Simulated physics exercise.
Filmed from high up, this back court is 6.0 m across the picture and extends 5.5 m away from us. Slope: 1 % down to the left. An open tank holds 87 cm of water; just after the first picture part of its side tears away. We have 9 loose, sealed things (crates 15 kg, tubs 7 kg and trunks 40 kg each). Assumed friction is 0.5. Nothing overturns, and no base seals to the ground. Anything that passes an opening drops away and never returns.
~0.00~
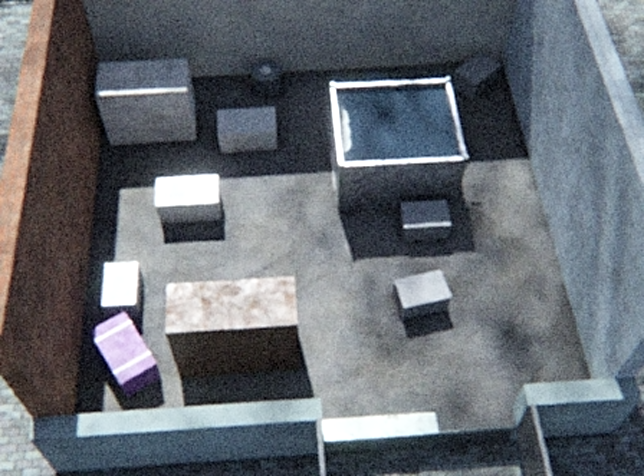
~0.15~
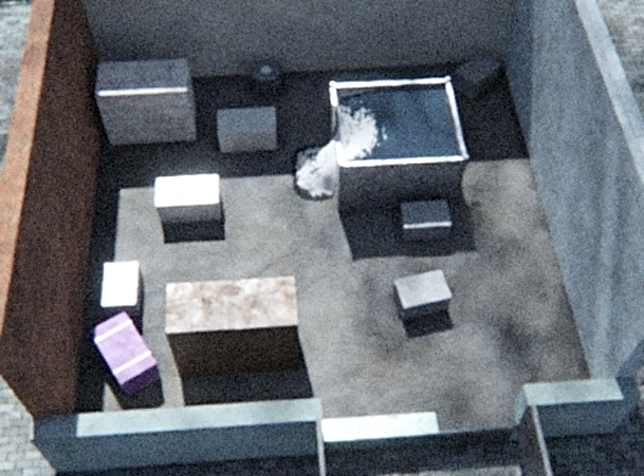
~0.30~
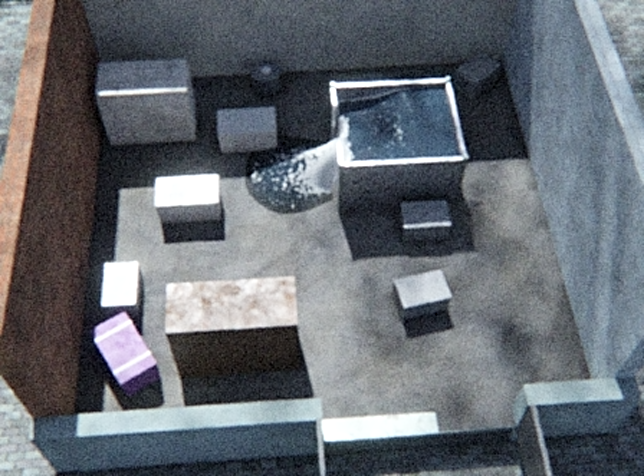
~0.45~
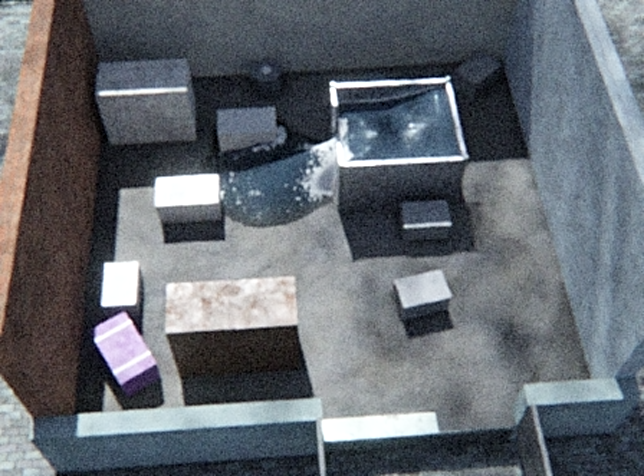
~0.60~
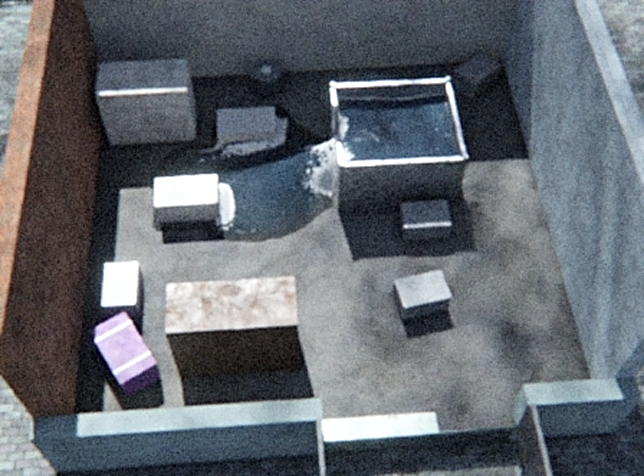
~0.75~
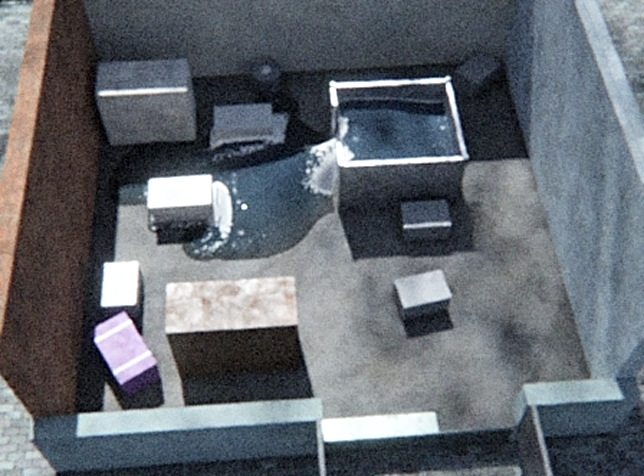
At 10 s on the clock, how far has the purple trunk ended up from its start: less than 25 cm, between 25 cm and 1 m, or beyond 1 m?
It ends up beyond 1 m from its start.
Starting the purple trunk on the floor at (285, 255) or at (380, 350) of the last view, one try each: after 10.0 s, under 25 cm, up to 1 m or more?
Try one, it keeps its spot; try two, it keeps its spot.
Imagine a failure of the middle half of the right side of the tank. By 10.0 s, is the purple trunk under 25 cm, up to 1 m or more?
If that happened, the purple trunk does not really move.
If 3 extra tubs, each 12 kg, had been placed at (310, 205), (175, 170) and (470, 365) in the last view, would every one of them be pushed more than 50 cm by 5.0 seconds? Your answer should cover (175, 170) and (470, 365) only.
Order kept: Exceeds it, falls short.
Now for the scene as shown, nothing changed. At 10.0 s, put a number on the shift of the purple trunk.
I'd say close to 250 centimetres.
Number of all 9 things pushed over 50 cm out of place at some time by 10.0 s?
5.
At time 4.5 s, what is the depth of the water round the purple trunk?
About 9 cm.
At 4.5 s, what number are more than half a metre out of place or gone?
My count gives 5.
After 2.0 s the purple trunk is near (109, 361), 0.2 m from its start, aground; 0 of 9 are out; 3 afloat.
After 4.5 s the purple trunk is near (241, 383), 1.4 m from its start, aground; 0 of 9 are out; 2 afloat.
After 7.0 s the purple trunk is near (336, 370), 2.5 m from its start, aground; 0 of 9 are out; 2 afloat.
After 10.0 s the purple trunk is near (336, 370), 2.5 m from its start, aground; 0 of 9 are out; 4 afloat.
